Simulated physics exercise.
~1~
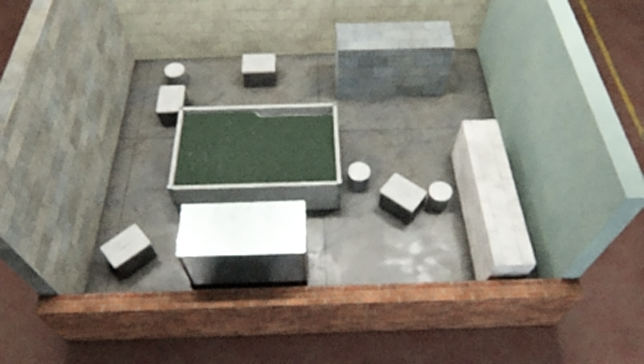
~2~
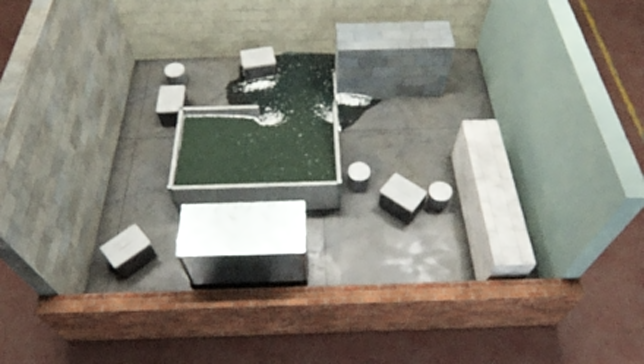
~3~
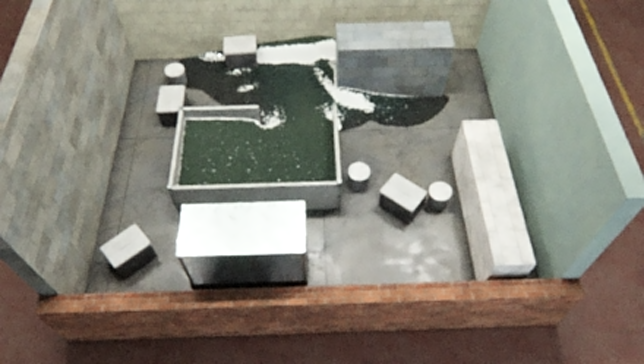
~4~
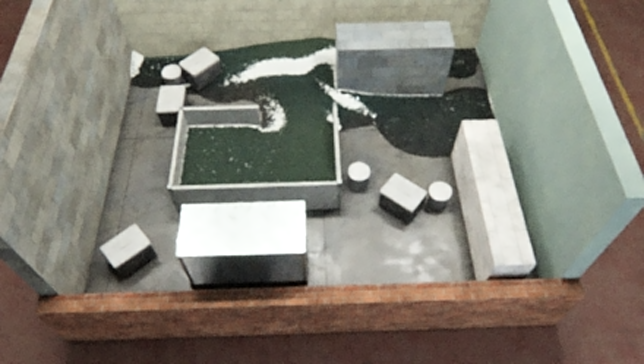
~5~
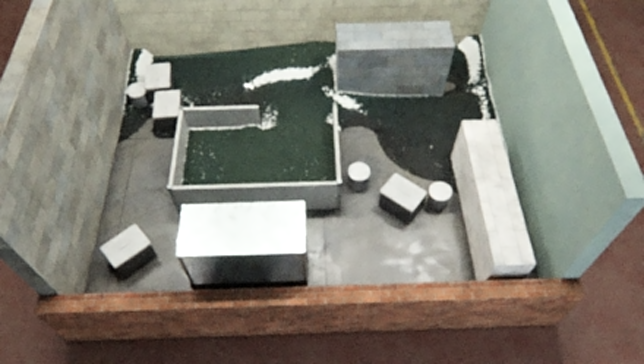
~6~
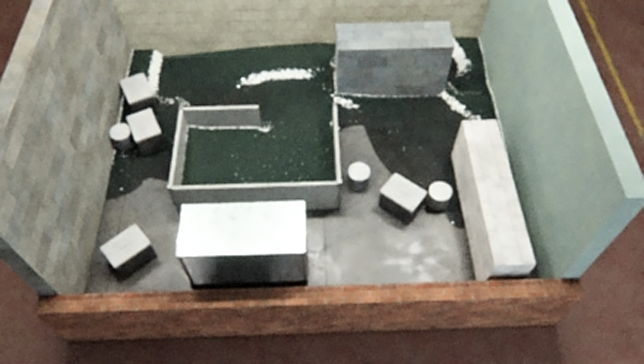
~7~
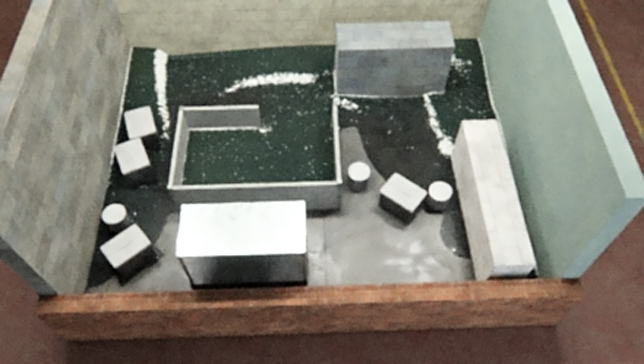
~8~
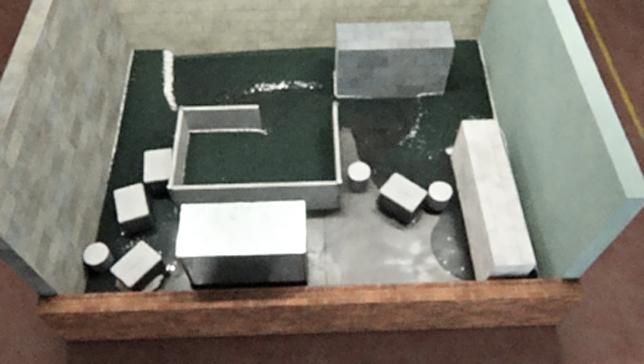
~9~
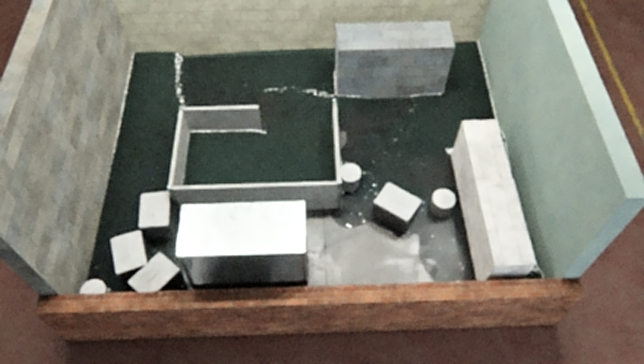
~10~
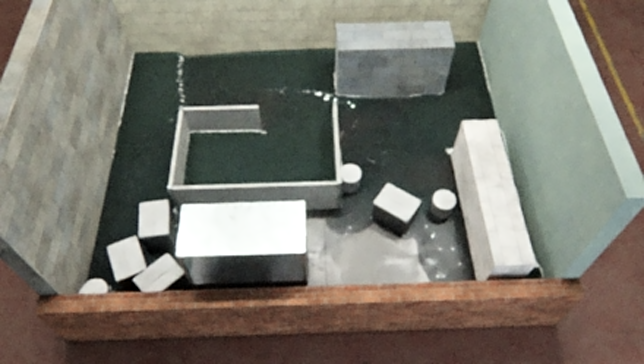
At the start, an open tank of dark green water stands on a grey walled floor among pale blocks and small cylinders. Water bursts through the tank's back side and spreads both ways along the rear wall, streaked with white foam. It pushes a block leftward from the back, then sweeps it, a second block and a cylinder down the left side. Meanwhile, water rounds the big grey block and runs forward on the right. The drifting pieces bunch near the front left corner, nudging the block there. Finally the foam thins, leaving a paler patch at front centre.
